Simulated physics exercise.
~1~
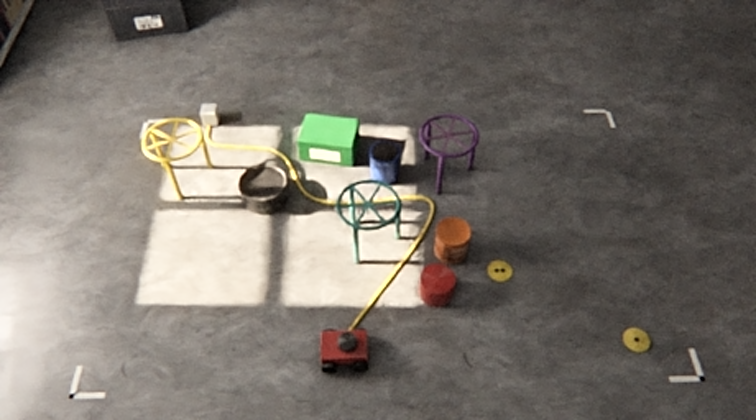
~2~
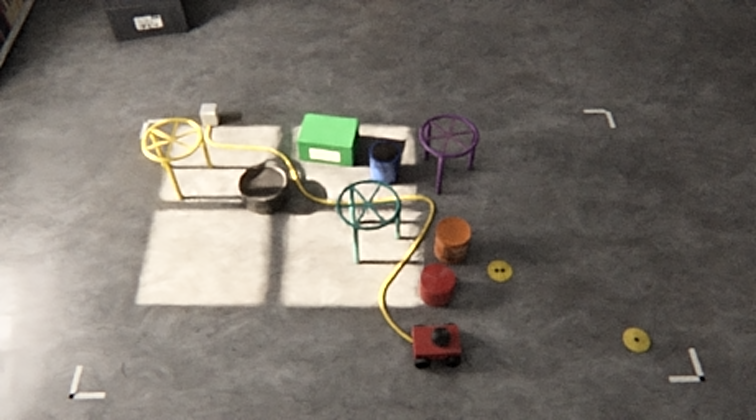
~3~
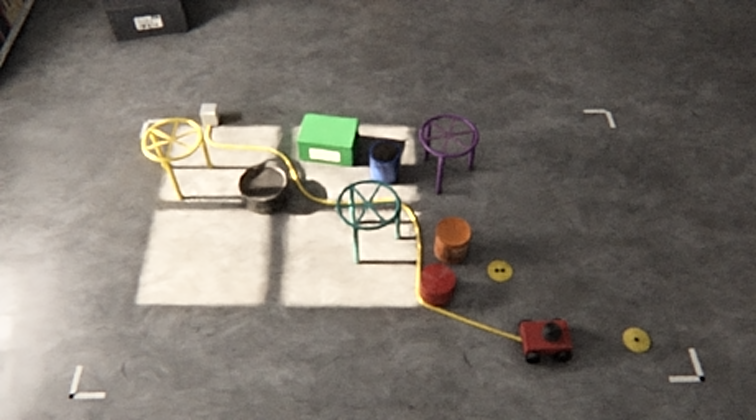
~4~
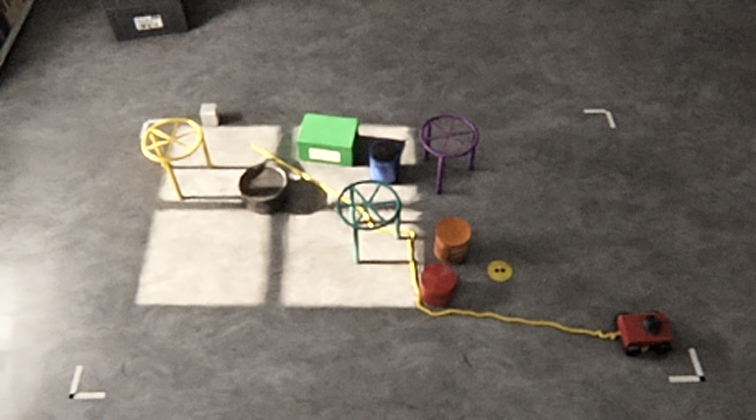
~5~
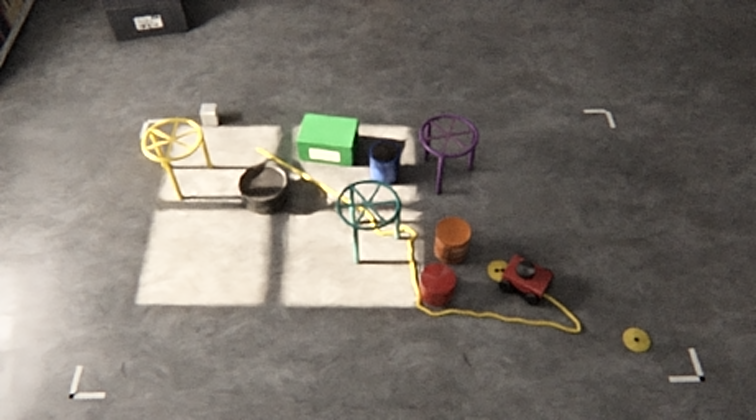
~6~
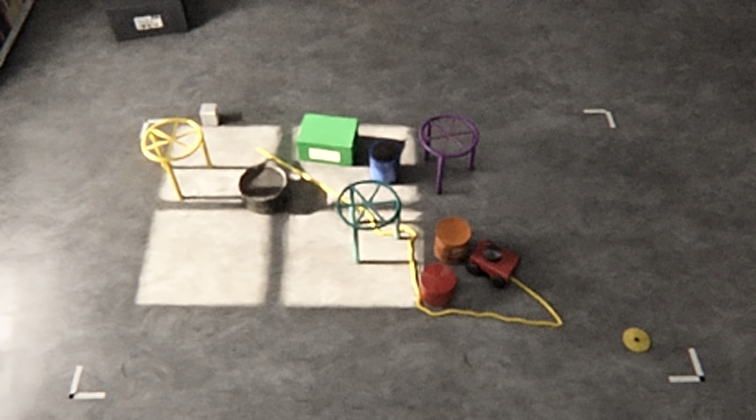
In the video, a red cart tethered by a yellow lead drives right past stools, tubs and a green box, pulling the lead around the red tub until its far end comes free, then turns back up and left, stopping beside the orange bucket.
